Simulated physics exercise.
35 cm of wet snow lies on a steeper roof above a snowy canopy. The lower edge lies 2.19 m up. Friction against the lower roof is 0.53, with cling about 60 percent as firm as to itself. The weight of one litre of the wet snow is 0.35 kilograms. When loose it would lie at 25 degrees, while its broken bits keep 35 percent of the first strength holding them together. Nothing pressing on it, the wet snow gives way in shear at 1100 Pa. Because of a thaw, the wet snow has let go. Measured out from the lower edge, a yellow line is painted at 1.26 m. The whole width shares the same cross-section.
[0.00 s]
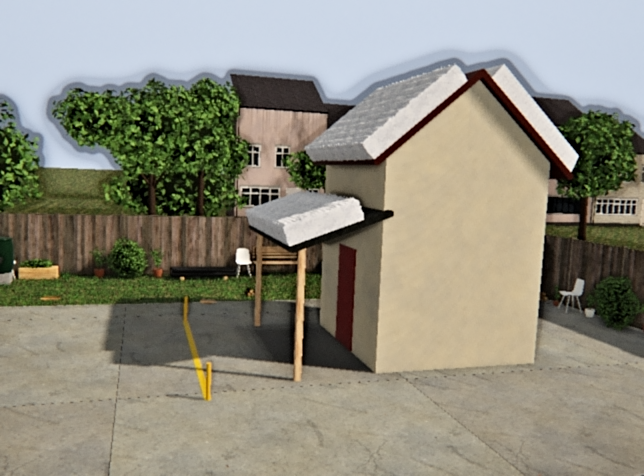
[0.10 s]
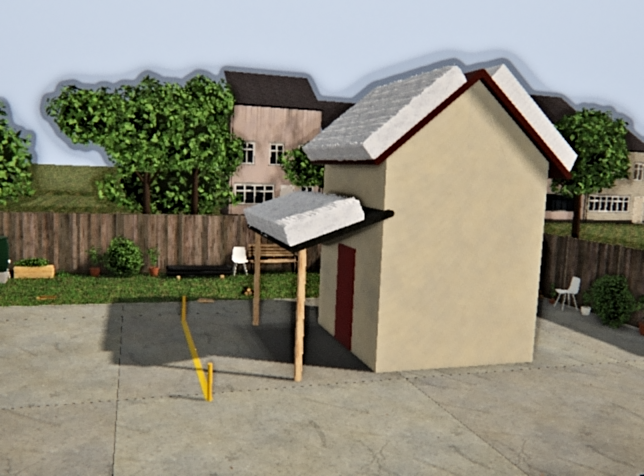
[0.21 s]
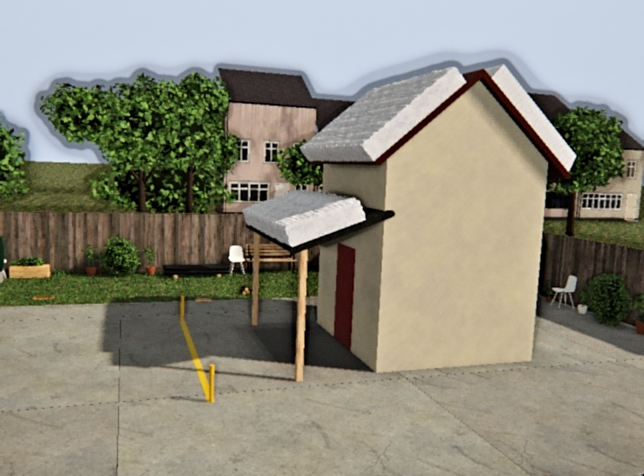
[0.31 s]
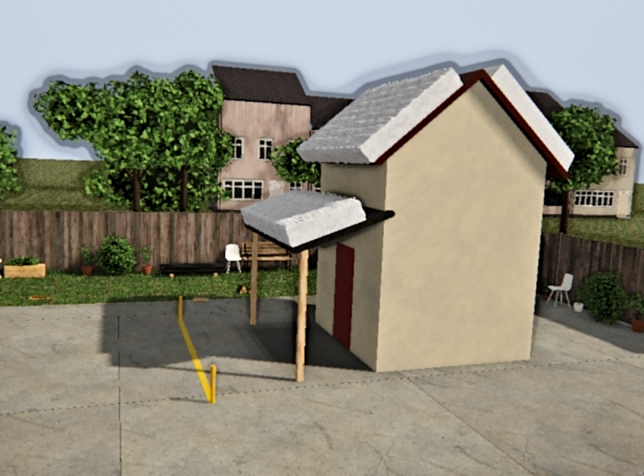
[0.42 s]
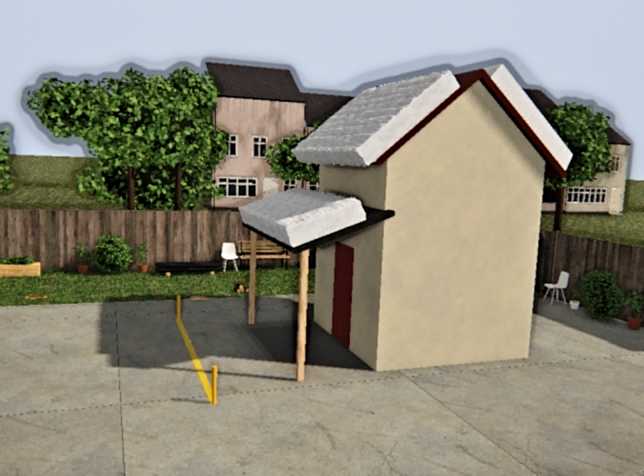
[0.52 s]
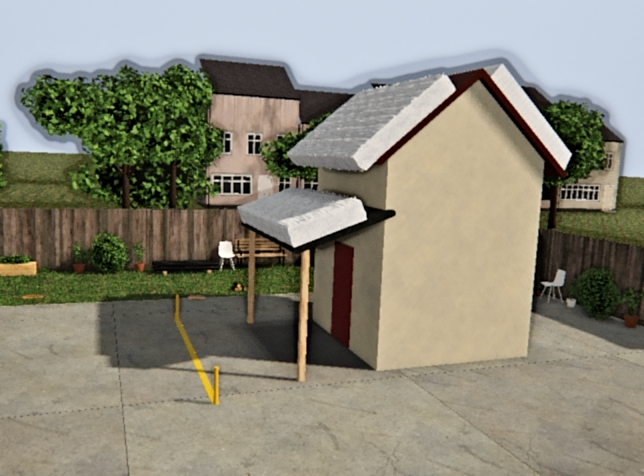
At first, thick white snow covers the roof of a small beige building and its porch, beside a yellow line on the paving. As the view drifts slightly and the background shifts left, the snow on the main roof's left slope slides a short way down in one piece, jutting farther over the eave.
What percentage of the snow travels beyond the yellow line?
About 15 %.
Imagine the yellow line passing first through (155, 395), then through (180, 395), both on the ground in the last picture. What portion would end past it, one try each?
About 2 %, then about 6 %.
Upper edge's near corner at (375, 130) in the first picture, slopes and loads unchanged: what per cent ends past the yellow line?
35 %.
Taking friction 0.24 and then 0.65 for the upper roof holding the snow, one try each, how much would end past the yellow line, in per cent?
One try each gives 30 % and then 3 %.
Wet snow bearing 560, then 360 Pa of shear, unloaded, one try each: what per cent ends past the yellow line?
About 35 % first, about 45 % second.
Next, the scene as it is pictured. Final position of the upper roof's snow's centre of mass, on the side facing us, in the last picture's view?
Look around (256, 326) on the near face.
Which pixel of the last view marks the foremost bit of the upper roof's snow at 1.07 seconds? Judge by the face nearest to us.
You'll find it close to (322, 194).
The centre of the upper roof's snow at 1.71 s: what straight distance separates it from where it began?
I'd reckon close to 2.4 m.
After 1.07 s, none is below the lower edge and 0 % is past the line.
After 1.71 s, none is below the lower edge and 0 % is past the line.
After 2.36 s, 39 % is below the lower edge and 6 % is past the line.
After 3.00 s, 56 % is below the lower edge and 15 % is past the line.
After 3.60 s, at the end, 56 % is below the lower edge and 15 % is past the line.
